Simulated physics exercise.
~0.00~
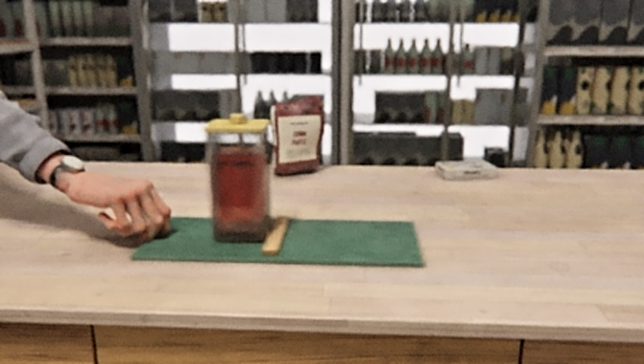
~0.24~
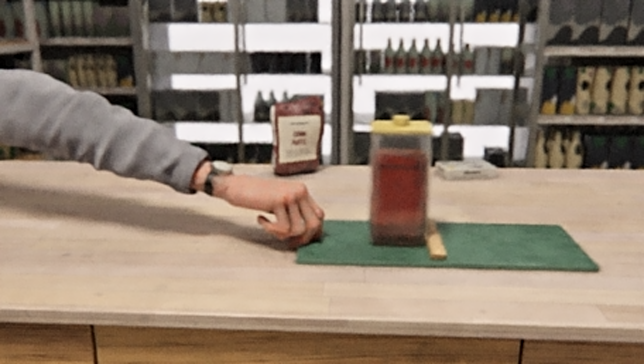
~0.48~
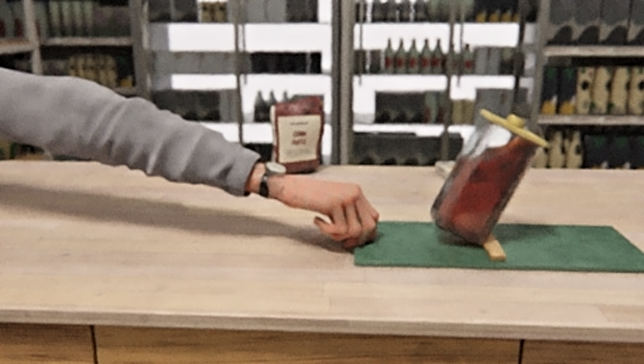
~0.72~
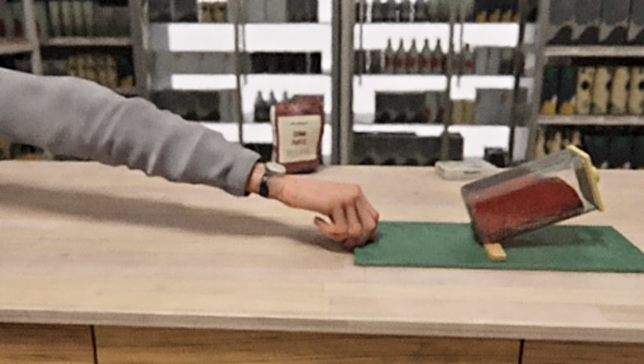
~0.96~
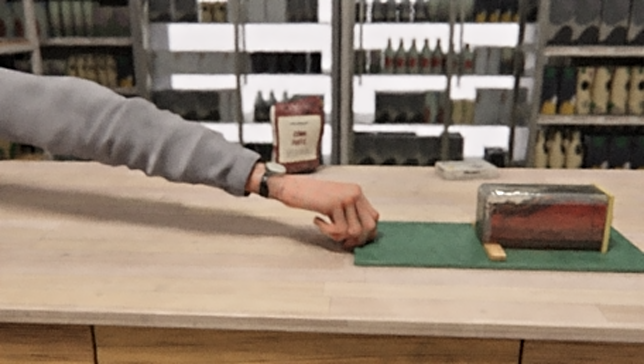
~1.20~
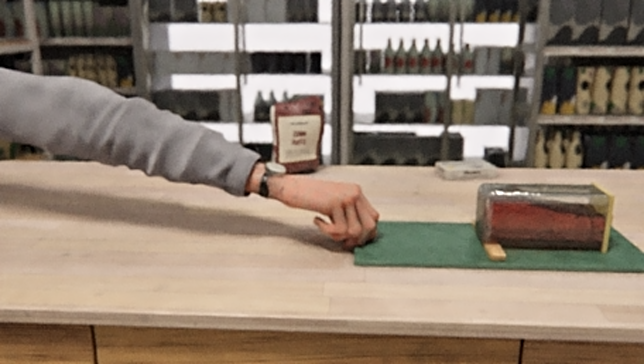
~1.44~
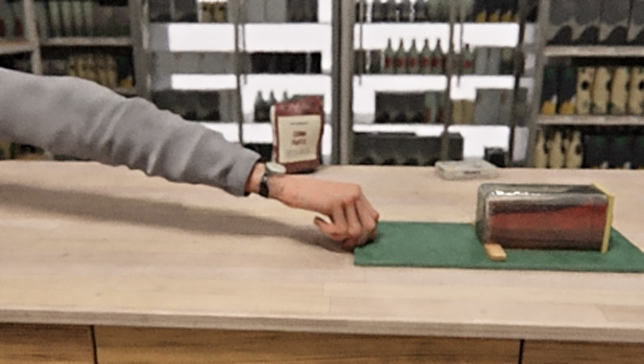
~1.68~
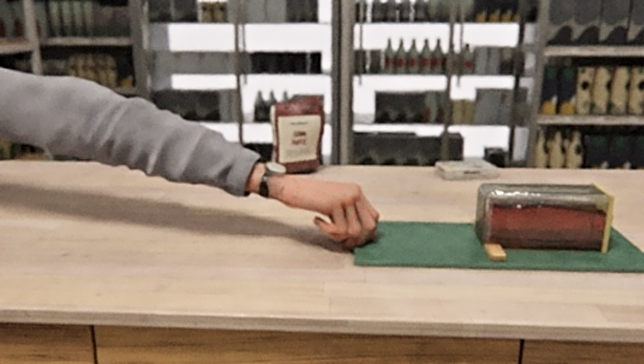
A jar of red liquid slides right on a green board, tips over and lies still.
